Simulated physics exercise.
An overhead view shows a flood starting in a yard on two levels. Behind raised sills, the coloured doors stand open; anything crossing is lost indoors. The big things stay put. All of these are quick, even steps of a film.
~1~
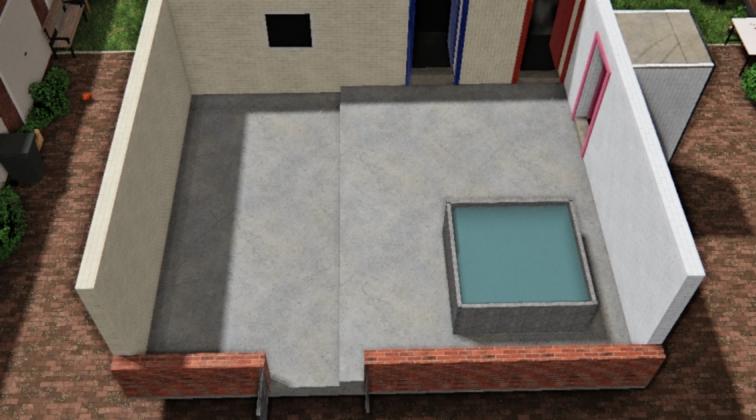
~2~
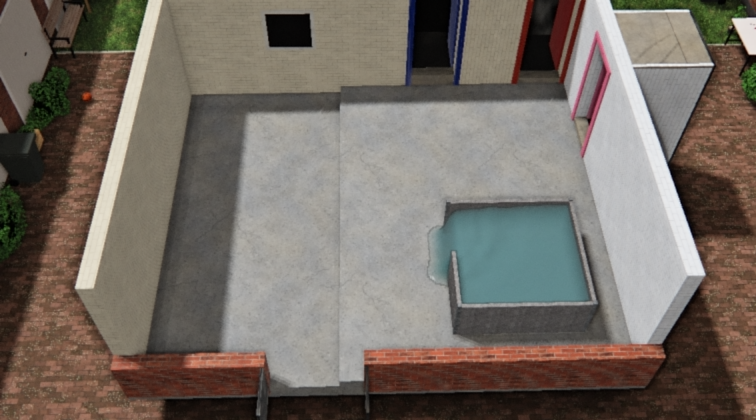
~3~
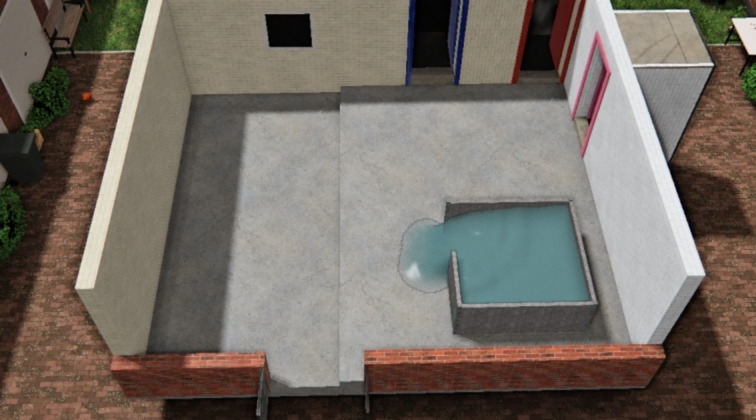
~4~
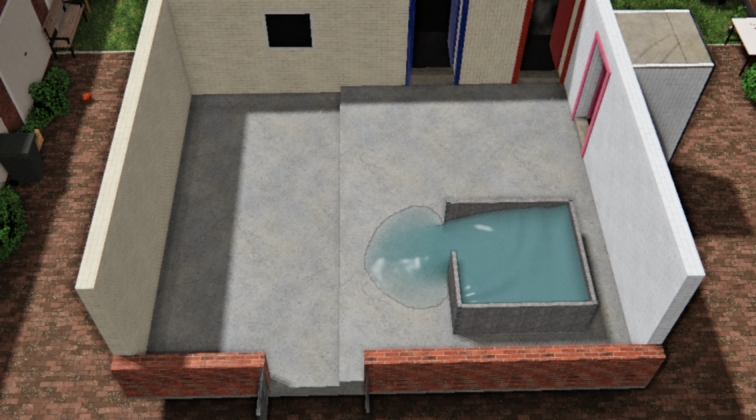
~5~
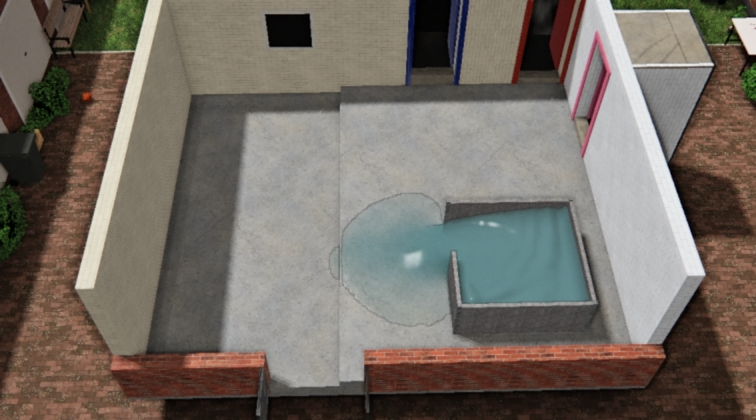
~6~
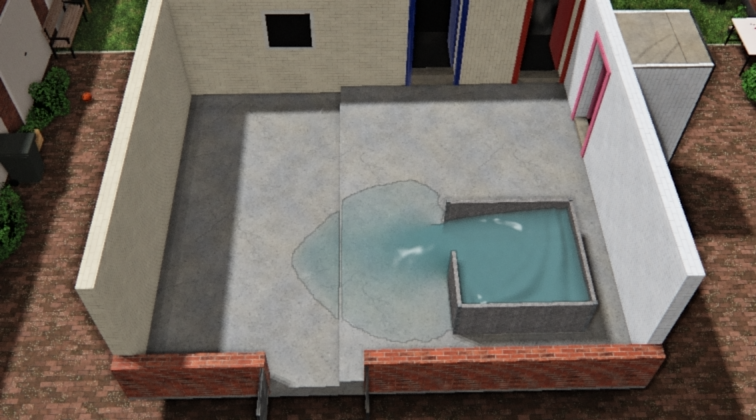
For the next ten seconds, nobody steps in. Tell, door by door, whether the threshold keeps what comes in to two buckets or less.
Outcome: The pink door receives no more than two buckets. The red door receives no more than two buckets. The blue door receives no more than two buckets.
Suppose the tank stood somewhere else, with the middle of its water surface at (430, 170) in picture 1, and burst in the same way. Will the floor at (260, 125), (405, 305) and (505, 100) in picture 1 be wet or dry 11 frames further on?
My reading is hit by the flood first, missed by the flood next and missed by the flood last.
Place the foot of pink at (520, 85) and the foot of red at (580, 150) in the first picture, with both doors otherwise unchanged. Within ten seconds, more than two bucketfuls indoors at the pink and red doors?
Result - the pink door stays within limits while the red door stays within limits.
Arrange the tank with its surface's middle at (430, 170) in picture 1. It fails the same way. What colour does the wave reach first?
Looks like the one in blue.
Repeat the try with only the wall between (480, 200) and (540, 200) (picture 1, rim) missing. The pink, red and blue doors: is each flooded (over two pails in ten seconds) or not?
Pink door: Above, red door: Above, blue door: Below.
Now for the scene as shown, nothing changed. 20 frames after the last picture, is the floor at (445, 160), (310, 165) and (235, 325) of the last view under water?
First spot not wet, second inundated, third inundated.
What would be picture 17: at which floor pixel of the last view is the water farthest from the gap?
Somewhere close to (184, 144).
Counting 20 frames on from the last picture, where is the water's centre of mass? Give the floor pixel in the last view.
I'd place it roughly at (345, 240).
A moment on, water covers 35 % of the floor; the pink door not reached, the red door not reached, the blue door not reached.
Next, water covers 55 % of the floor; the pink door not reached, the red door not reached, the blue door not reached.
Then, water covers 60 % of the floor; the pink door not reached, the red door not reached, the blue door not reached.
Later, water covers 55 % of the floor; the pink door not reached, the red door not reached, the blue door not reached.
In the end, water covers 50 % of the floor; the pink door not reached, the red door not reached, the blue door wet at the sill, nothing in.
